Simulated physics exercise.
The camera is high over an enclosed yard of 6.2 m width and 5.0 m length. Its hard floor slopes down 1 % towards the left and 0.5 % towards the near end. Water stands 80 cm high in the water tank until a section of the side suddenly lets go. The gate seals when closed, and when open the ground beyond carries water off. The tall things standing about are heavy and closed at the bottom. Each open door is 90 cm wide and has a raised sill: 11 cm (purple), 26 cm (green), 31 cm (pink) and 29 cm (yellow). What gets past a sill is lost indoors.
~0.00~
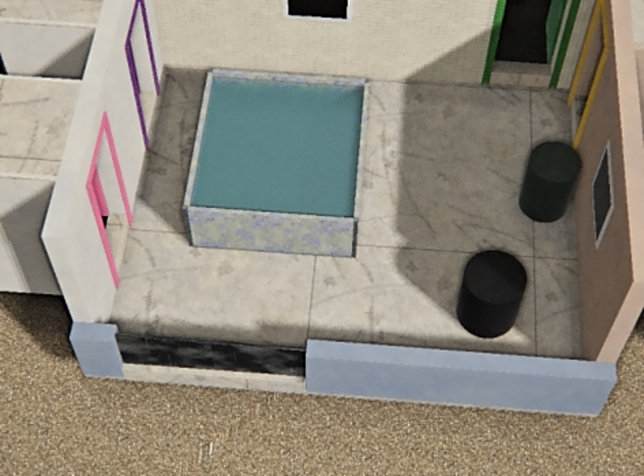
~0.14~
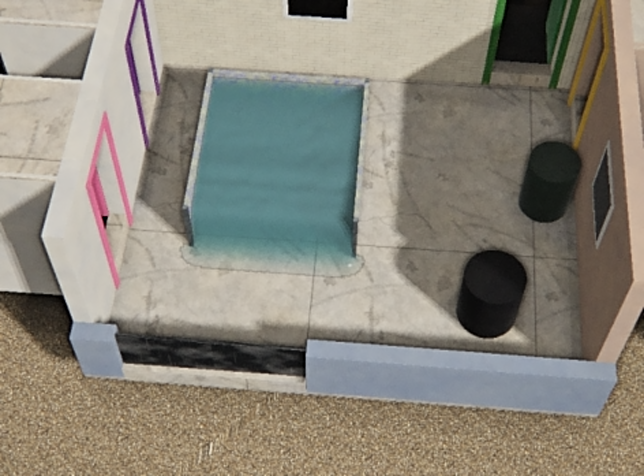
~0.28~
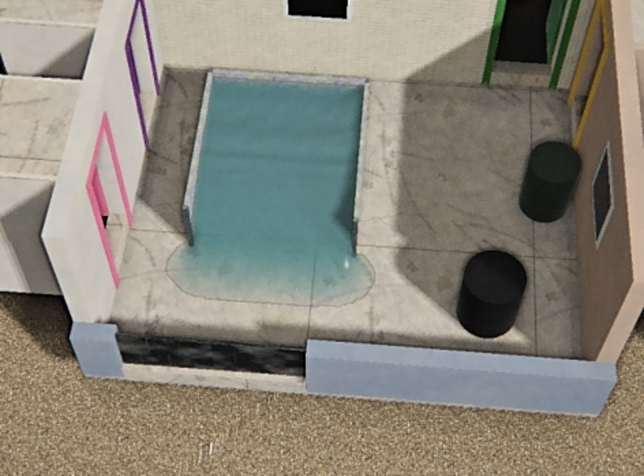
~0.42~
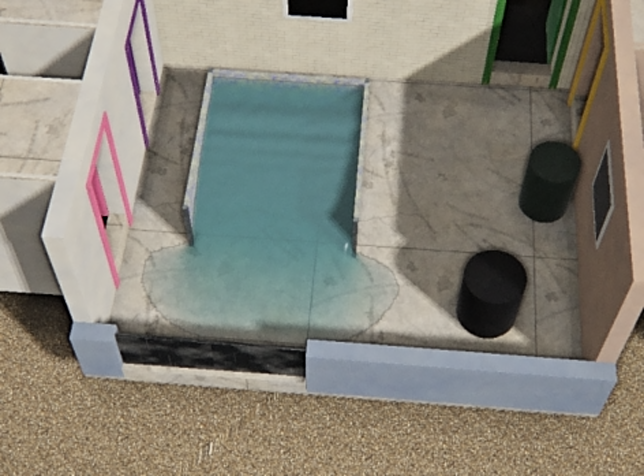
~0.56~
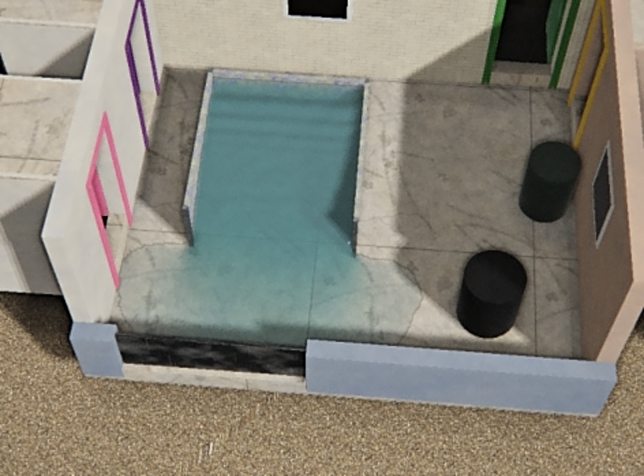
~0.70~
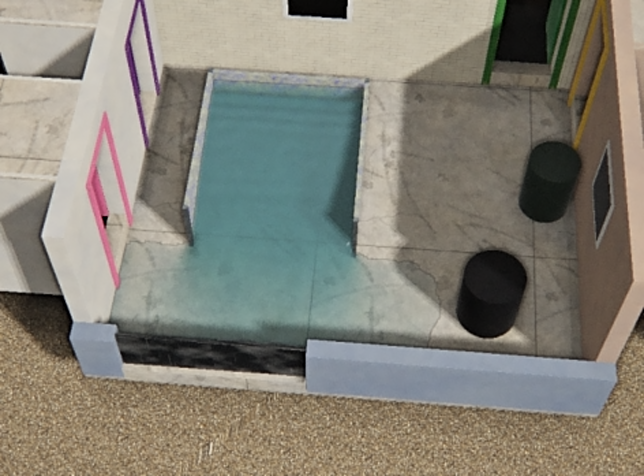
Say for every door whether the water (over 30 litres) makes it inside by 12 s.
Within that time: At the purple door it passes the limit; at the green door it does not reach the limit; at the pink door it keeps below the limit; at the yellow door it stays under the limit.
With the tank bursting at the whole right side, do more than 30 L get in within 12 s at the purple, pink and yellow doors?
Against that limit: Purple above, pink not over, yellow above.
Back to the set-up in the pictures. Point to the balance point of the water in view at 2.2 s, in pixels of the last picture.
Around (277, 274).
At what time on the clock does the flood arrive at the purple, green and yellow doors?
Purple 2.4 s, green 3.8 s, yellow 3.4 s.
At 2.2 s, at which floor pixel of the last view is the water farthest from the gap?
Near (575, 386).
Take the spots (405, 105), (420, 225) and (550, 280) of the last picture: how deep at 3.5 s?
Roughly 0, 4 and 11 cm, in turn.
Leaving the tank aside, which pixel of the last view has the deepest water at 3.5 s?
Around (185, 80).
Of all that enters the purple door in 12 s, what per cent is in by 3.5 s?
About 0 per cent.
After 1.4 s water covers 30 % of the floor and is deepest (66 cm) near (118, 352); purple door not reached, green door not reached, pink door 5 cm at the sill, 0 L in, yellow door not reached.
After 2.2 s water covers 45 % of the floor and is deepest (62 cm) near (104, 351); purple door not reached, green door not reached, pink door 24 cm at the sill, 0 L in, yellow door not reached.
After 3.5 s water covers 80 % of the floor and is deepest (49 cm) near (185, 80); purple door 8 cm at the sill, 0 L in, green door not reached, pink door 29 cm at the sill, 2 L in, yellow door 2 cm at the sill, 0 L in.
After 7.0 s water covers 95 % of the floor and is deepest (38 cm) near (566, 191); purple door 16 cm at the sill, 68 L in, green door 20 cm at the sill, 0 L in, pink door 11 cm at the sill, 3 L in, yellow door 23 cm at the sill, 0 L in.
After 12.0 s water covers 95 % of the floor and is deepest (23 cm) near (144, 164); purple door 18 cm at the sill, 113 L in, green door 10 cm at the sill, 0 L in, pink door 20 cm at the sill, 3 L in, yellow door 10 cm at the sill, 0 L in.
